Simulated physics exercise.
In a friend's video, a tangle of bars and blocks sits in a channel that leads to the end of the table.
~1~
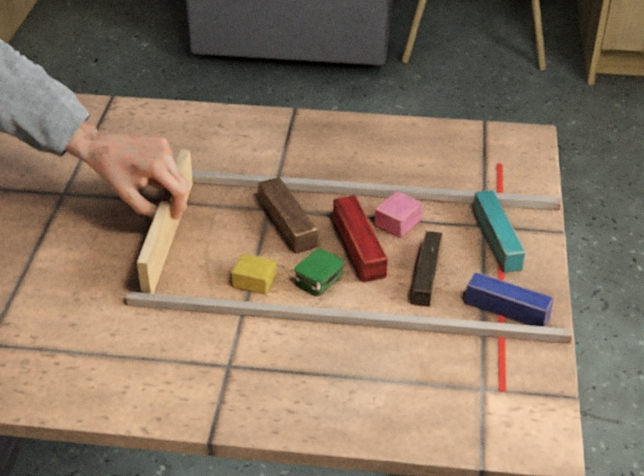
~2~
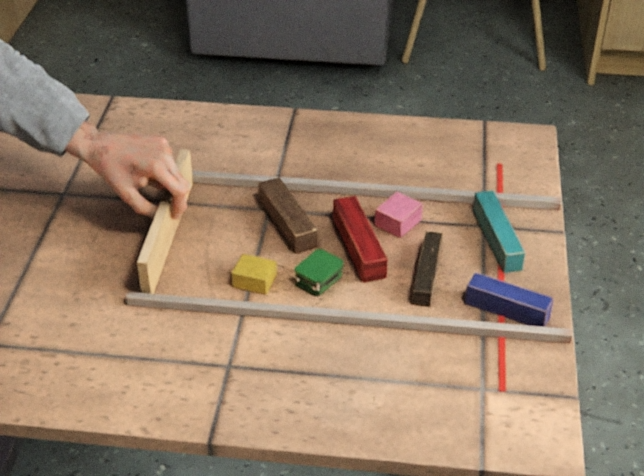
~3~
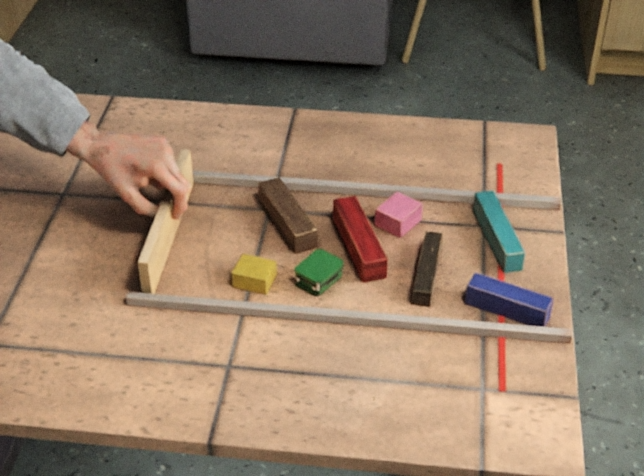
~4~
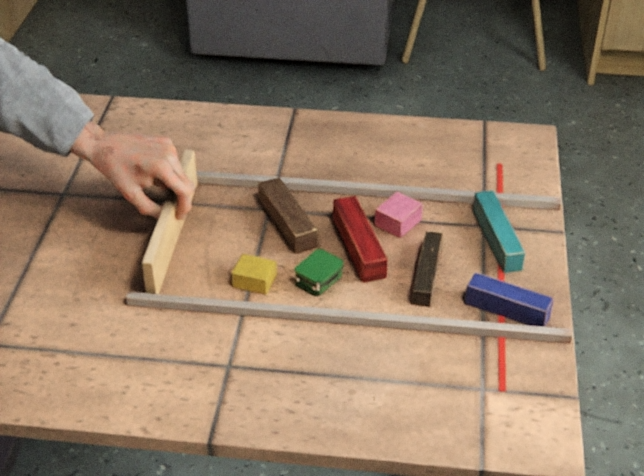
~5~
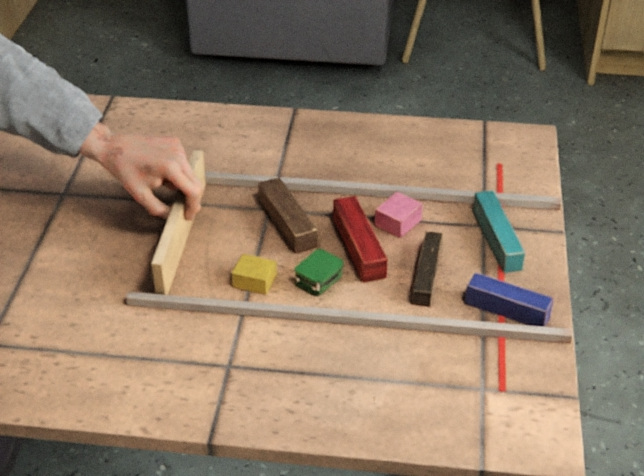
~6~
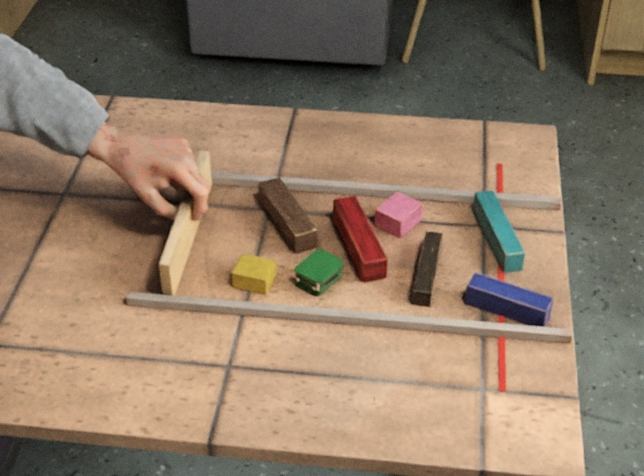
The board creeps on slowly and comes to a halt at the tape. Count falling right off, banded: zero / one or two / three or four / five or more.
Band: Three or four.
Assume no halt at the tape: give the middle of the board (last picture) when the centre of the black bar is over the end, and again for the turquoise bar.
For the black bar, about (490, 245); for the turquoise bar, about (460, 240).
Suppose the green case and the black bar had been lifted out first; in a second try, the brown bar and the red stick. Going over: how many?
First 2, second 1.
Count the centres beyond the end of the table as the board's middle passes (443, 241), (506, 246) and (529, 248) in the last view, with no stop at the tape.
Middles past end - pos 1: 1, pos 2: 4, pos 3: 6.
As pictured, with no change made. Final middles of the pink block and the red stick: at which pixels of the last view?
The first comes to rest at (564, 214), and the second at (546, 251).
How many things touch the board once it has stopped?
The count in contact is 2.
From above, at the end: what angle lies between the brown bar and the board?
Angle: Roughly 0 degrees.
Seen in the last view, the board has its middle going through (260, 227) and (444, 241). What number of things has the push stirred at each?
The first number is 2, the next one 8.
Soon after, none off yet; blue bar at rest near (509, 301); turquoise bar at rest near (498, 231); black bar at rest near (428, 268).
At rest, the number that fall off is three or four; fallen, black bar, turquoise bar and blue bar.
